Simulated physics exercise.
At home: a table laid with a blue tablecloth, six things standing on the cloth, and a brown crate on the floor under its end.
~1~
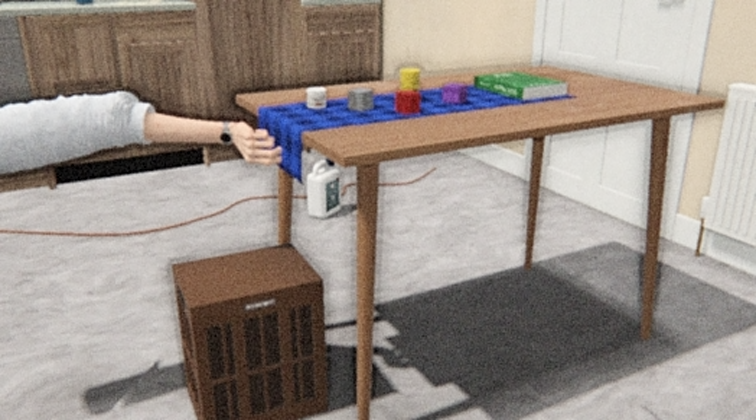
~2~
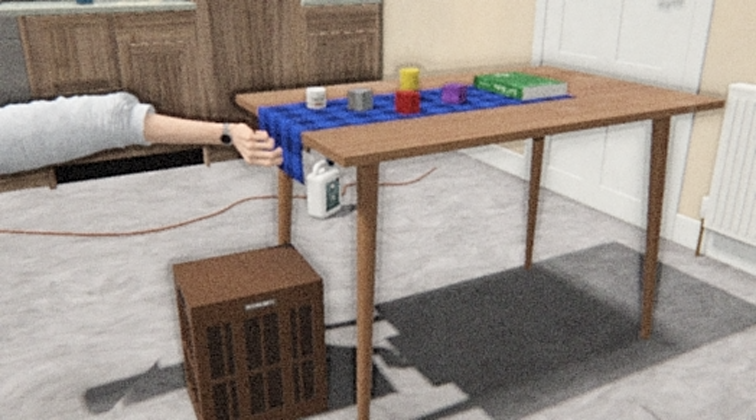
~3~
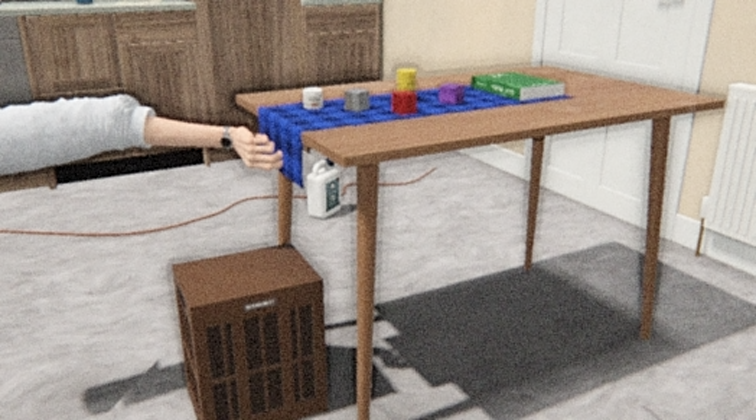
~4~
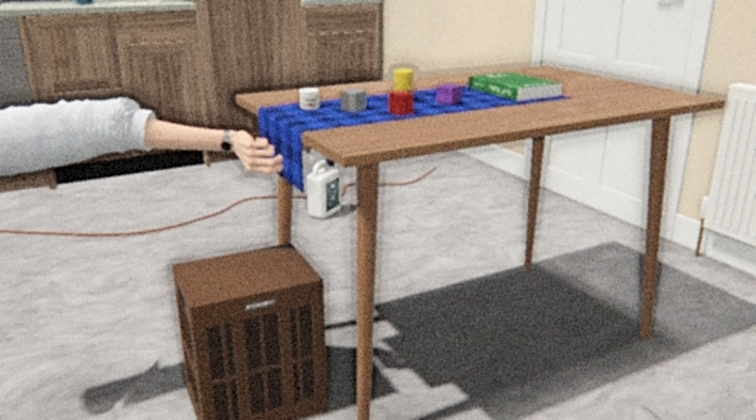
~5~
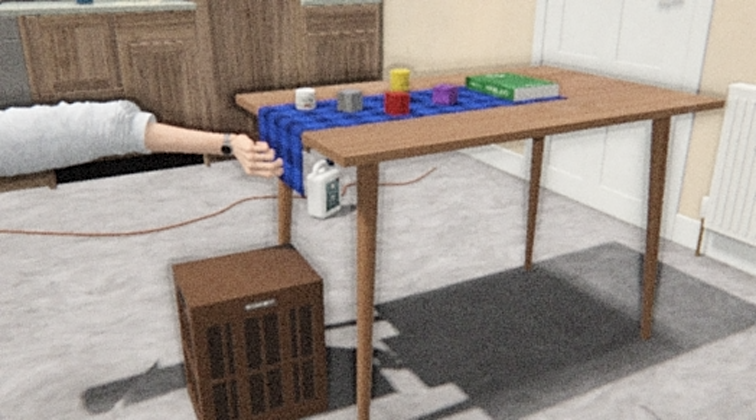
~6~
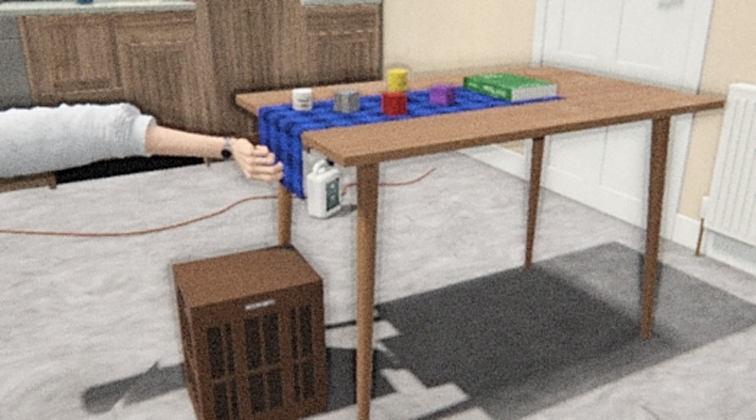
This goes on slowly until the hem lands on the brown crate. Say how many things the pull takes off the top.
It drops two things over the edge.
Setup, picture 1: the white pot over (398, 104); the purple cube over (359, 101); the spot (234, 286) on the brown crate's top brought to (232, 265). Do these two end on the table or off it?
White pot: Safe; purple cube: Safe.
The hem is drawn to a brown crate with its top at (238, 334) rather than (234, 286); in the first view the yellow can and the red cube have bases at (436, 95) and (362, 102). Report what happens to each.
The yellow can? Safe. The red cube? Lost.
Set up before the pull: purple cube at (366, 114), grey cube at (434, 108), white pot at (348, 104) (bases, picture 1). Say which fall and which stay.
The purple cube ends up knocked off; the grey cube ends up still aboard; the white pot ends up knocked off.
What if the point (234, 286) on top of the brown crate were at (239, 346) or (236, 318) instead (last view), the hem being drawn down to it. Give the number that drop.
The numbers are 4 and 3.
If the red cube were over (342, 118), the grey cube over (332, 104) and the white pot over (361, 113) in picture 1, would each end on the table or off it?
The red cube is lost, the grey cube is lost, the white pot is lost.
Soon after, hem near (282, 223); white pot gone.
After that, hem on the crate; white pot and grey cube gone.
In the end, hem on the crate; white pot and grey cube gone. Over the edge go two.
